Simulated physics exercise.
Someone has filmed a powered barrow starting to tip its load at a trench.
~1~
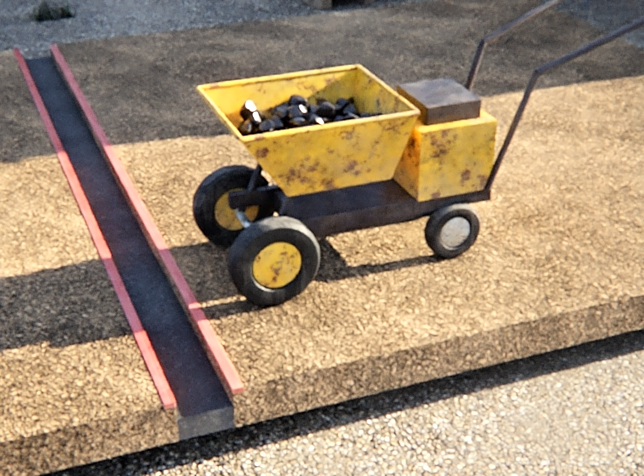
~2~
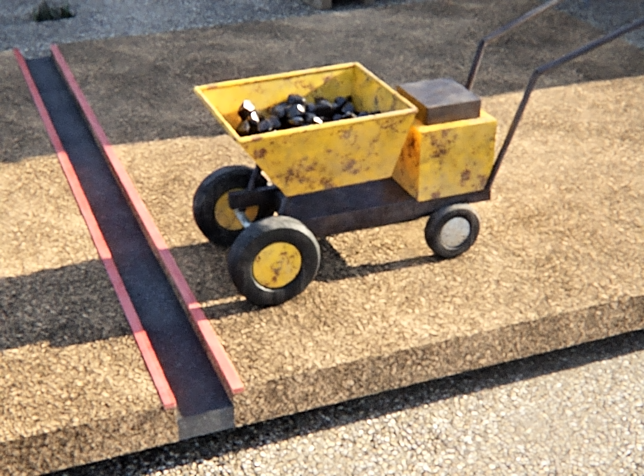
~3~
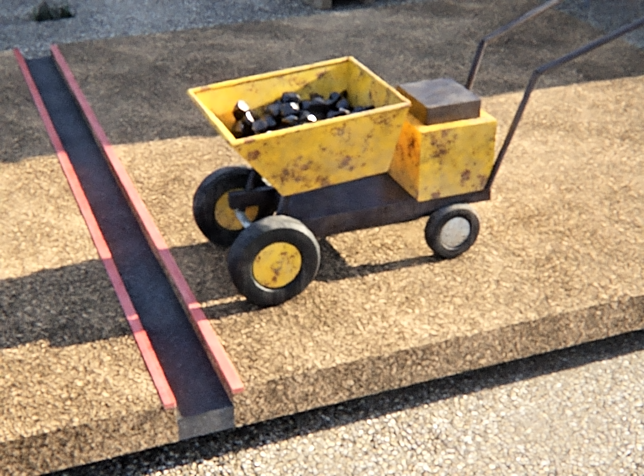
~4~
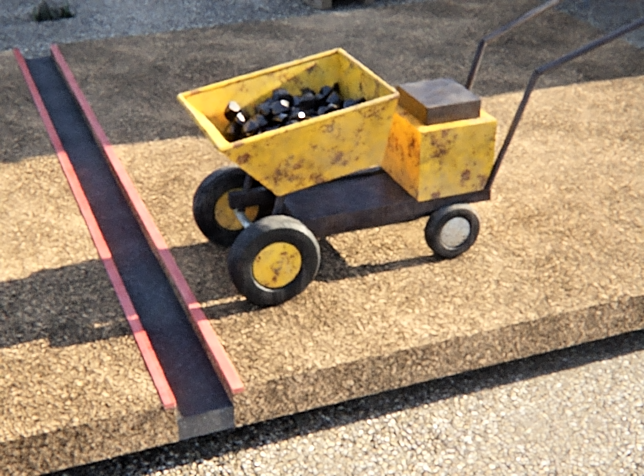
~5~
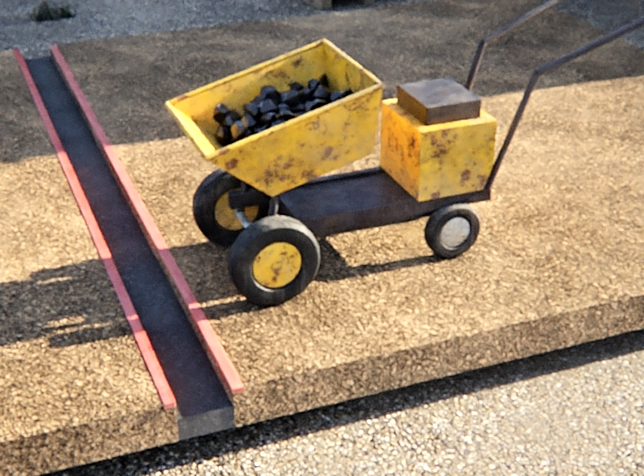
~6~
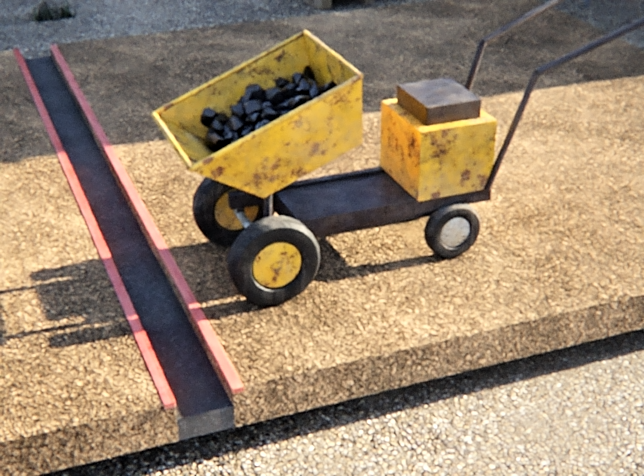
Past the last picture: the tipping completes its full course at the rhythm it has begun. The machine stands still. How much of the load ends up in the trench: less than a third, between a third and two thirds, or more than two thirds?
Most stays out, below a third in.
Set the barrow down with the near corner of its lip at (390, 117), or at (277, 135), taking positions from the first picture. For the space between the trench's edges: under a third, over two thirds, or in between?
At the first place under a third, at the second between a third and two thirds.
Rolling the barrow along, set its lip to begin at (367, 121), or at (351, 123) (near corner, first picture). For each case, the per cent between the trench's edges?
Estimates, in order: 40 % then 50 %.
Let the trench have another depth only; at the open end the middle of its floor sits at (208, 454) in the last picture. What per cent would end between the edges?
That would give roughly 0 percent.
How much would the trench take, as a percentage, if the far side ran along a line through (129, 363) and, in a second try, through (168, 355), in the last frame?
The first case gives close to 30 per cent and the second close to 0 per cent.
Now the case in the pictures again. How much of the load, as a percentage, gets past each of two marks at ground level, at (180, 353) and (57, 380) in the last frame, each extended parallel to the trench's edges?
Near 90 % and 20 %.
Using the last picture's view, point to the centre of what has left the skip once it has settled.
Roughly at pixel (78, 299).
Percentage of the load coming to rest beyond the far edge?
That share comes out near 90 in a hundred.
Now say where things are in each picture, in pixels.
In the first frame, lip of the skip at (241, 140), level; top of the load at (311, 122), lumps of coal; first edge of the trench at (215, 345); far edge at (150, 359), the trench under half as wide as the skip, and shallow for its width.
In the second frame, lip of the skip at (239, 141), tipped barely; top of the load at (309, 121).
In the third frame, lip of the skip at (231, 144), tipped barely; top of the load at (303, 119).
In the fourth frame, lip of the skip at (220, 150), tipped a little; top of the load at (326, 113).
In the fifth frame, lip of the skip at (206, 158), tipped clearly; top of the load at (325, 113).
In the sixth frame, lip of the skip at (191, 169), tipped clearly; top of the load at (311, 107); first edge of the trench at (215, 345); far edge at (150, 359).
Soon after the last picture, skip tipped steeply; all in the skip.
A little later, skip tipped right over; most in the skip; about a quarter beyond it; a stray few falling.
Later still, skip tipped right over; a small part in the skip; most beyond it.
By the end, skip tipped right over; a stray few in the skip; a small part in or heaped over the trench; nearly all beyond it.
